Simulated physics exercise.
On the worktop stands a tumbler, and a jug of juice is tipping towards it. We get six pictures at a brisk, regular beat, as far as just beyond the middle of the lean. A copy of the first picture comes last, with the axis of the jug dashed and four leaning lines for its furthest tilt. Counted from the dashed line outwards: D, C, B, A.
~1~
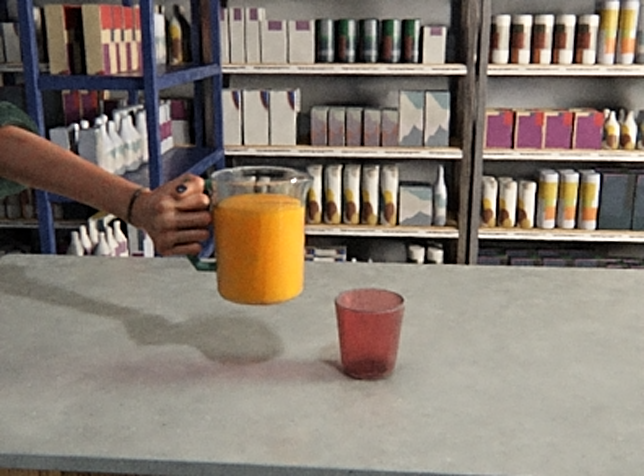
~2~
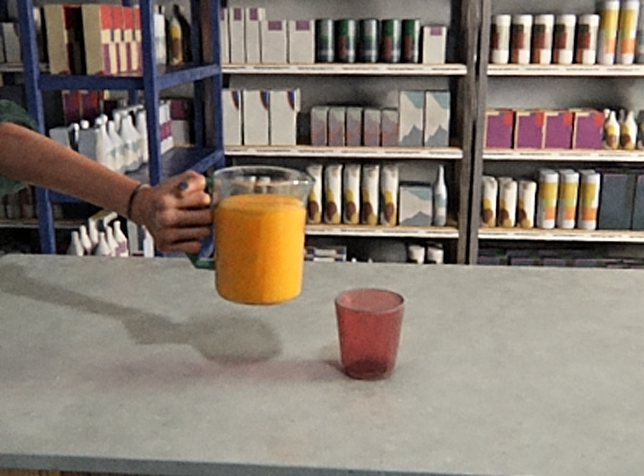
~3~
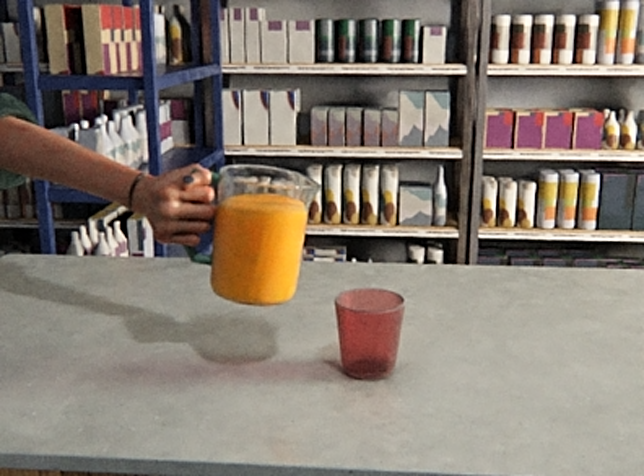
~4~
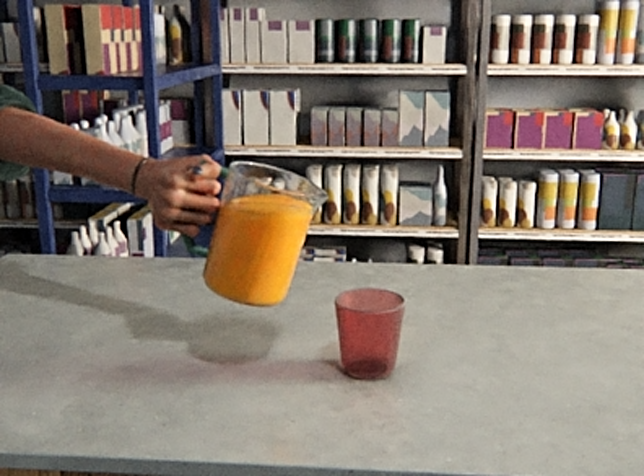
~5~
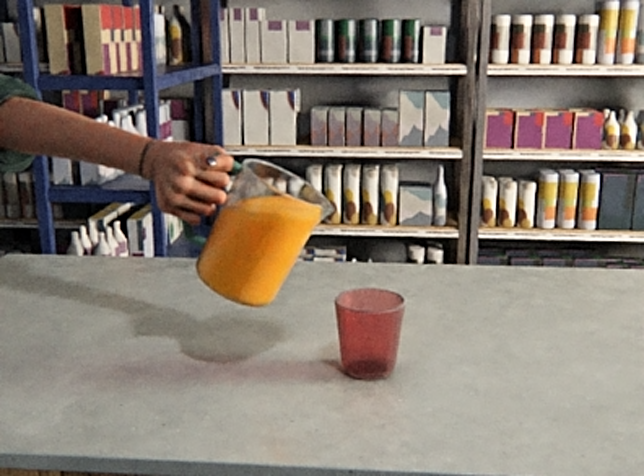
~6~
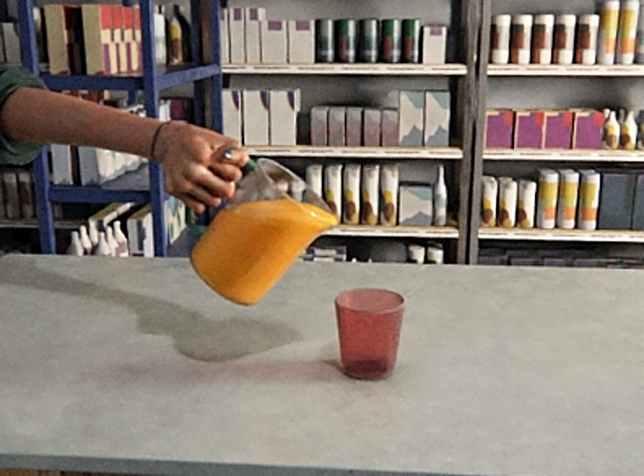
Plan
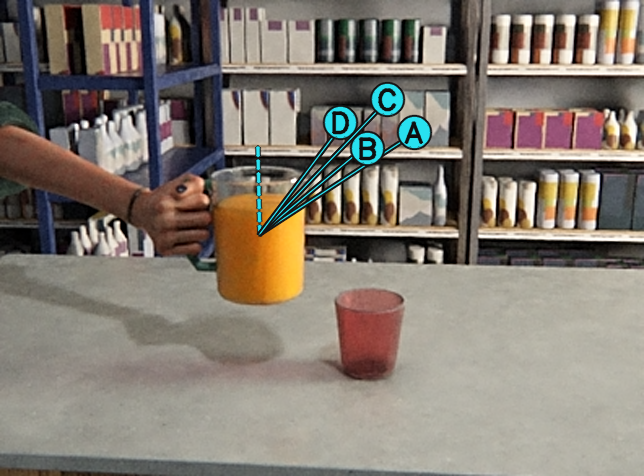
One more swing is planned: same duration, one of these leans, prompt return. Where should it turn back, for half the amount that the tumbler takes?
Go for A.
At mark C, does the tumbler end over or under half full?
Under half.
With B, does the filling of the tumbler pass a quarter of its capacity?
Yes.
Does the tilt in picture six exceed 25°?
Yes, it does.
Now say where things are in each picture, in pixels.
Upright, lip at (312, 178); rim of the tumbler round (370, 299); nothing has left yet.
Tipped about 2°, lip at (314, 180); nothing has left yet.
Tipped about 8°, lip at (320, 186); nothing has left yet.
Tipped about 16°, lip at (326, 196); nothing has left yet.
Tipped about 27°, lip at (333, 210); nothing has left yet.
Tipped about 39°, lip at (336, 224); nothing has left yet.
On the marked copy, A at (400, 142); B at (352, 157); C at (376, 112); D at (332, 137).
Choosing A, the tumbler ends with about 50 % of what it can hold.
Choosing B, the tumbler ends with about 33 % of what it can hold.
Choosing C, the tumbler ends with about 18 % of what it can hold.
Choosing D, the tumbler ends with about 8 % of what it can hold.
